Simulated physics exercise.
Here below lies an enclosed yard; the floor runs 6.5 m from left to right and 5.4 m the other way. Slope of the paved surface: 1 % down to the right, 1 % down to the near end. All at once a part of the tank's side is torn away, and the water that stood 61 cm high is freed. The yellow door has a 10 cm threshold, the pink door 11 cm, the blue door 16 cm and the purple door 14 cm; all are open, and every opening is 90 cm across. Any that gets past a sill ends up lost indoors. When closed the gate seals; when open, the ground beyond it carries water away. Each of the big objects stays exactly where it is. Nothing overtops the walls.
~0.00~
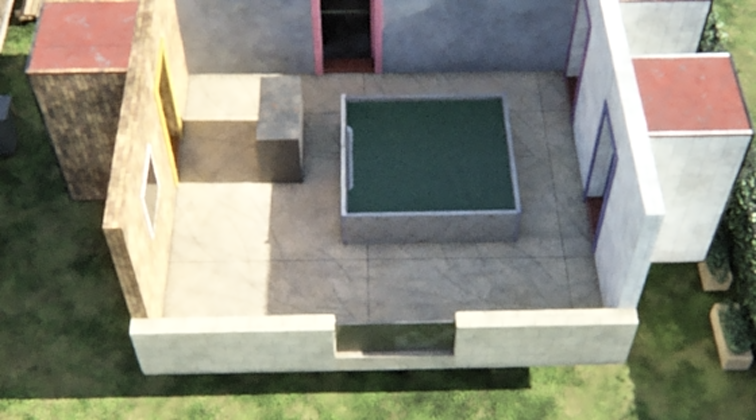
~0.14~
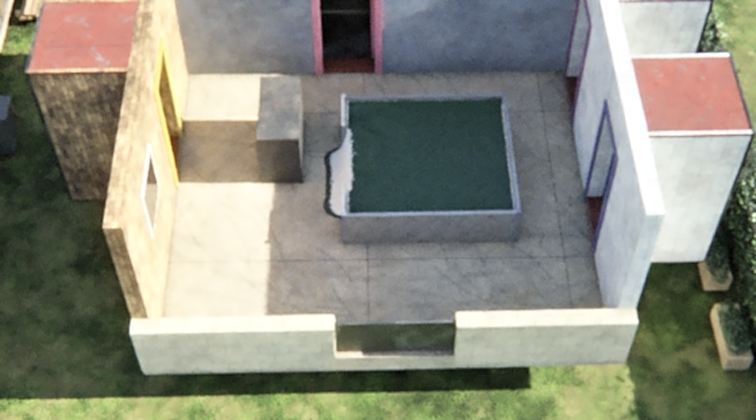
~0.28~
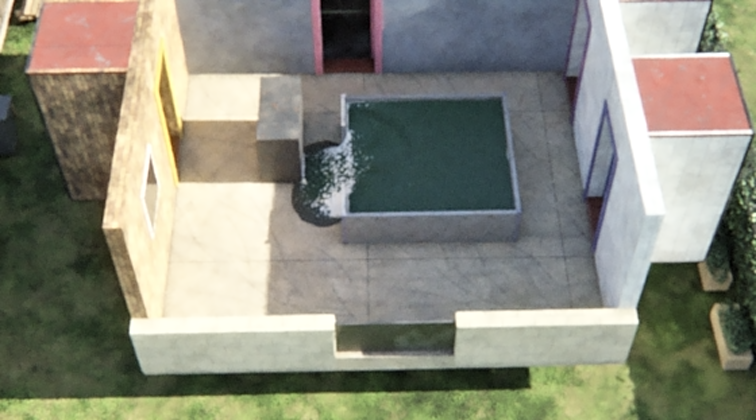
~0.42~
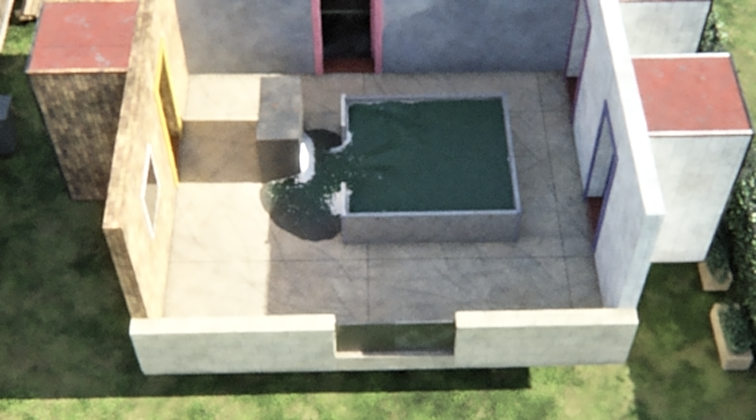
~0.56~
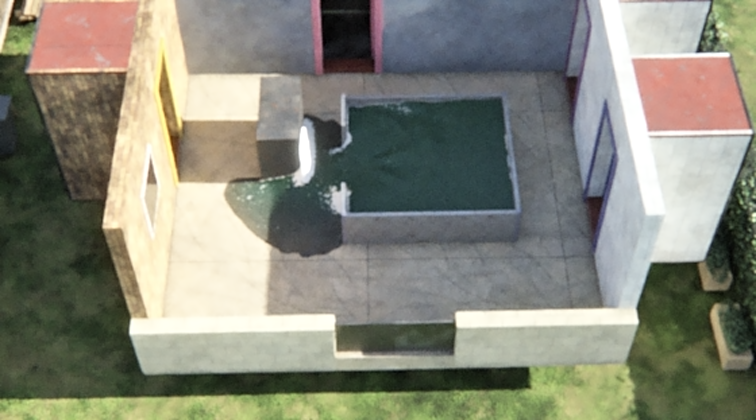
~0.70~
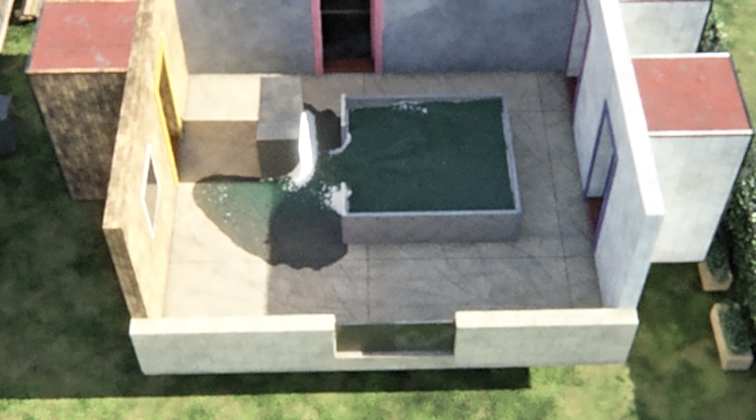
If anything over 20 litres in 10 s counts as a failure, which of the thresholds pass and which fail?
The yellow door passes. The pink door fails. The blue door passes. The purple door passes.
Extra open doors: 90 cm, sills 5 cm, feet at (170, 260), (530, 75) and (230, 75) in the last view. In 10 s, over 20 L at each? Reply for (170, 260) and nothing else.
That one comes out more than that.
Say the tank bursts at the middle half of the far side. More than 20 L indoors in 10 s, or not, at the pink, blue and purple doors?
Note: Pink beyond the mark, blue short of the mark, purple beyond the mark.
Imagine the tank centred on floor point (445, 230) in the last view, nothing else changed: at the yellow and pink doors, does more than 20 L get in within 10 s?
Result - yellow door exceeds it, pink door does not exceed it.
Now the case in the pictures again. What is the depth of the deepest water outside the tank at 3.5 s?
About 30 cm.
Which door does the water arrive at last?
The answer is the blue door.
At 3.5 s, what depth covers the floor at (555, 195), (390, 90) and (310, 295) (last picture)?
0, 6, 5 cm.
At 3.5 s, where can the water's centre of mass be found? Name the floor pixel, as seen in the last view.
Close to (360, 196) in the last picture.
After 1.4 s water covers 25 % of the floor and is deepest (47 cm) near (312, 178); yellow door 7 cm at the sill, 0 L in, pink door 17 cm at the sill, 0 L in, blue door not reached, purple door not reached.
After 2.2 s water covers 40 % of the floor and is deepest (44 cm) near (312, 169); yellow door 10 cm at the sill, 0 L in, pink door 23 cm at the sill, 43 L in, blue door not reached, purple door not reached.
After 3.5 s water covers 60 % of the floor and is deepest (30 cm) near (159, 346); yellow door 8 cm at the sill, 2 L in, pink door 20 cm at the sill, 129 L in, blue door not reached, purple door 4 cm at the sill, 0 L in.
After 6.0 s water covers 95 % of the floor and is deepest (20 cm) near (312, 178); yellow door 7 cm at the sill, 2 L in, pink door 16 cm at the sill, 188 L in, blue door 13 cm at the sill, 0 L in, purple door 10 cm at the sill, 0 L in.
After 10.0 s water covers 95 % of the floor and is deepest (18 cm) near (596, 339); yellow door 8 cm at the sill, 2 L in, pink door 9 cm at the sill, 209 L in, blue door 14 cm at the sill, 0 L in, purple door 14 cm at the sill, 0 L in.
